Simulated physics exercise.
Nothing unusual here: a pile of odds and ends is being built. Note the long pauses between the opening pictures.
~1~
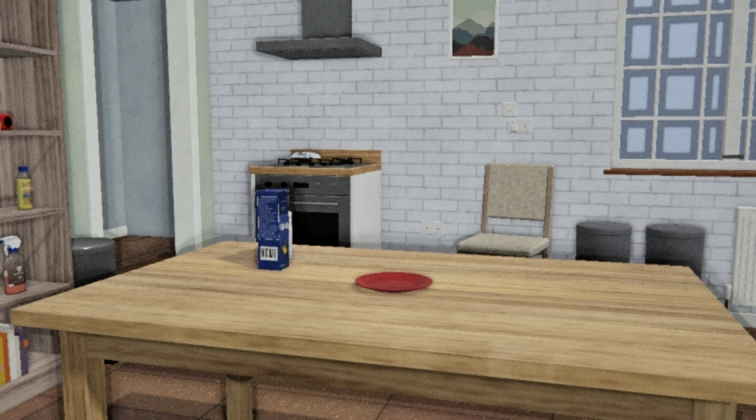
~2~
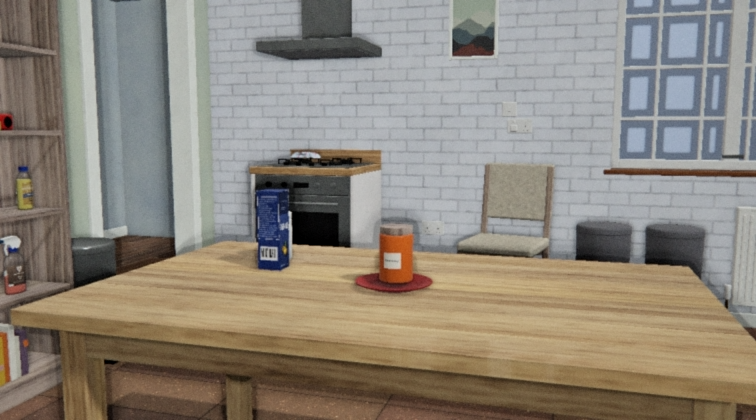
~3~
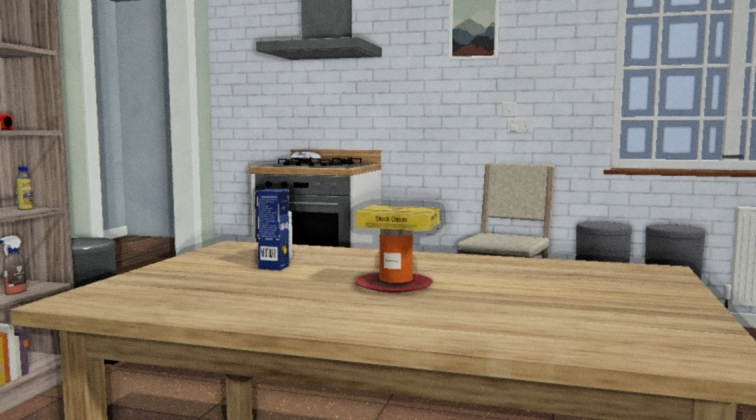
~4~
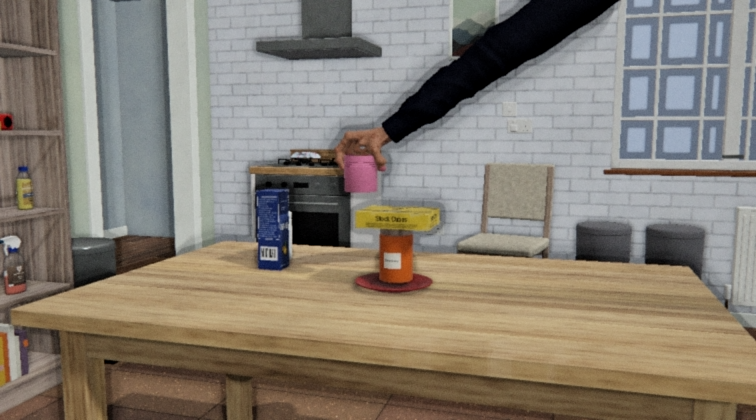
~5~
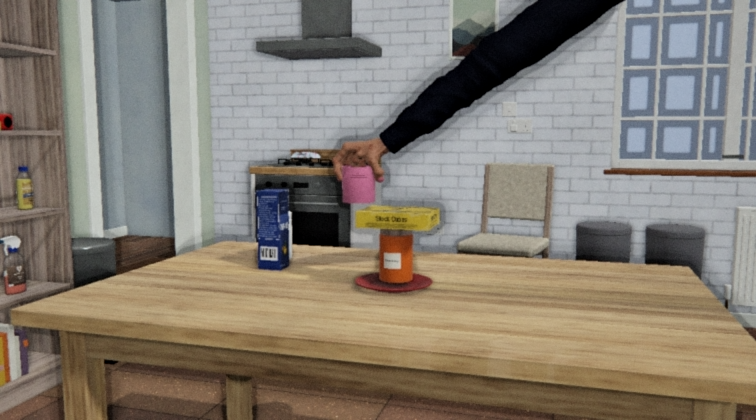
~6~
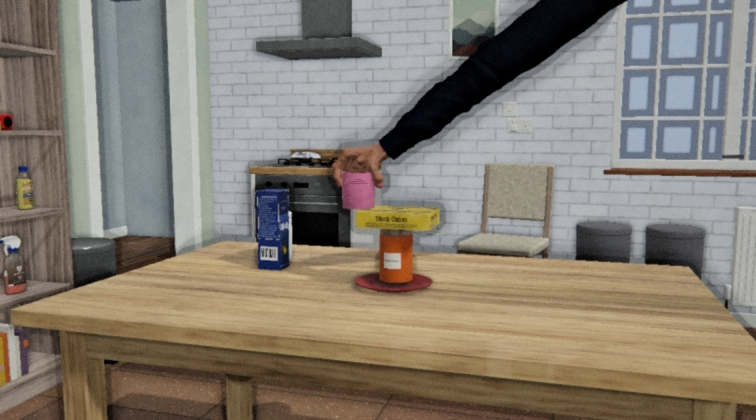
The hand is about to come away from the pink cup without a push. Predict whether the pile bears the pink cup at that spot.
The pile fails to rest steadily.
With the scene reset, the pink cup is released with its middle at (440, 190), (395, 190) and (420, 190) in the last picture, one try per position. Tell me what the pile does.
For the first case the pile falls over; for the second, it survives; for the third, it survives.
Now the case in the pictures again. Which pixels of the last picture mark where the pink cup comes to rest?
Somewhere around (335, 266) in the last picture.
Then, 0.30 s past the last view, pink cup now fallen.
Then, 0.40 s past the last view, things are still on the move.
Finally, fallen, pink cup; the other 5 still in place. Final places as the last picture's camera would see them, pink cup near (335, 266). The pile loses its balance.
